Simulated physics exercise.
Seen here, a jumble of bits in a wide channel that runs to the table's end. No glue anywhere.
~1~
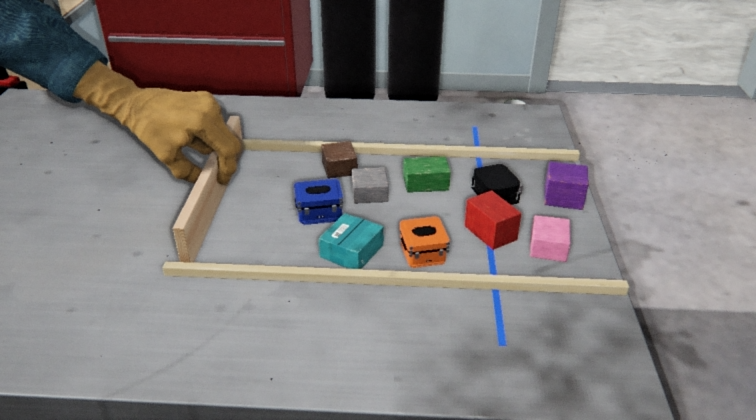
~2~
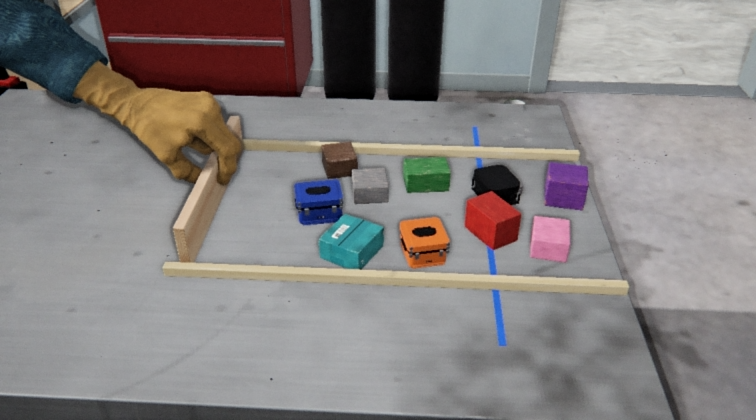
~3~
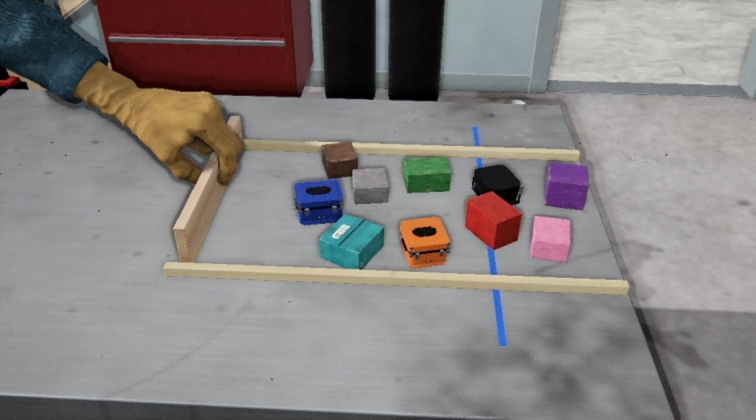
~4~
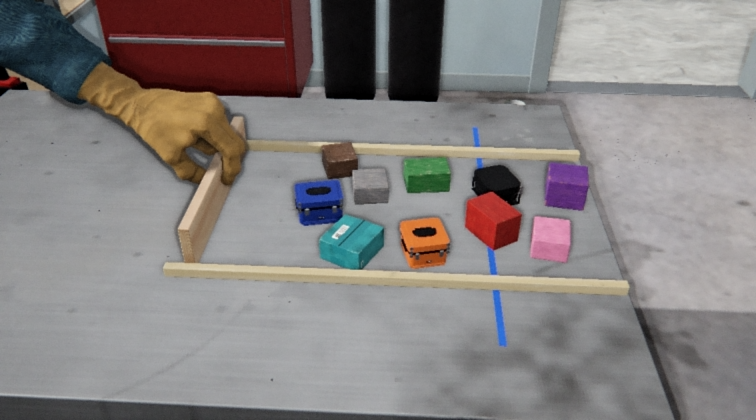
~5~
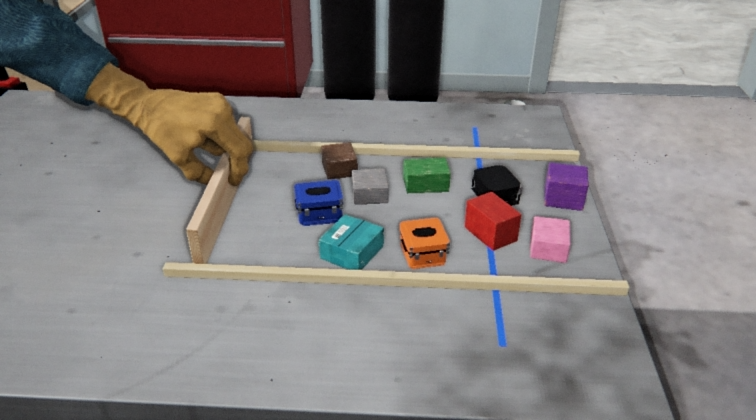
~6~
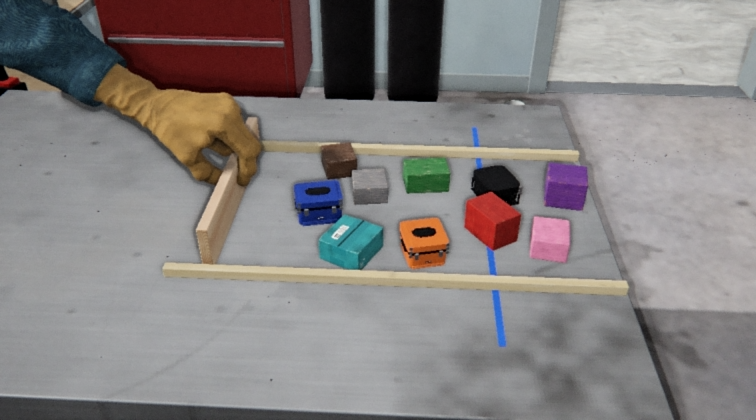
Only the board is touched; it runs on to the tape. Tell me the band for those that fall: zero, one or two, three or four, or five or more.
The number that fall off is one or two.
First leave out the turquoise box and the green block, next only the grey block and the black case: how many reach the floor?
The counts: 0 and 0.
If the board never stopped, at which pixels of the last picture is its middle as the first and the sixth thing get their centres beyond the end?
Its middle is around (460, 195) and later (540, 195).
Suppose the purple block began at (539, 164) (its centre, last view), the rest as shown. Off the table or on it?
From there it is kept.
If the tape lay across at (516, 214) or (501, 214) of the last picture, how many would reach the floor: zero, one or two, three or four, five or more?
Taking them in turn, three to four; one or two.
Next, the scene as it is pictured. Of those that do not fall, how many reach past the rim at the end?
2 of them.
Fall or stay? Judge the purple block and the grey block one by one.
The purple block goes over, the grey block does not fall.
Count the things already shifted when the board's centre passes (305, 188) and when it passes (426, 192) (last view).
At the one place 1, at the other 8.
Soon after, none off yet; purple block at rest near (566, 186); pink block at rest near (550, 239); black case at rest near (496, 187).
Then, none off yet; purple block at rest near (566, 186); pink block at rest near (550, 239); black case moved a little near (509, 189).
At rest, the number that fall off is one or two; fallen, purple block.
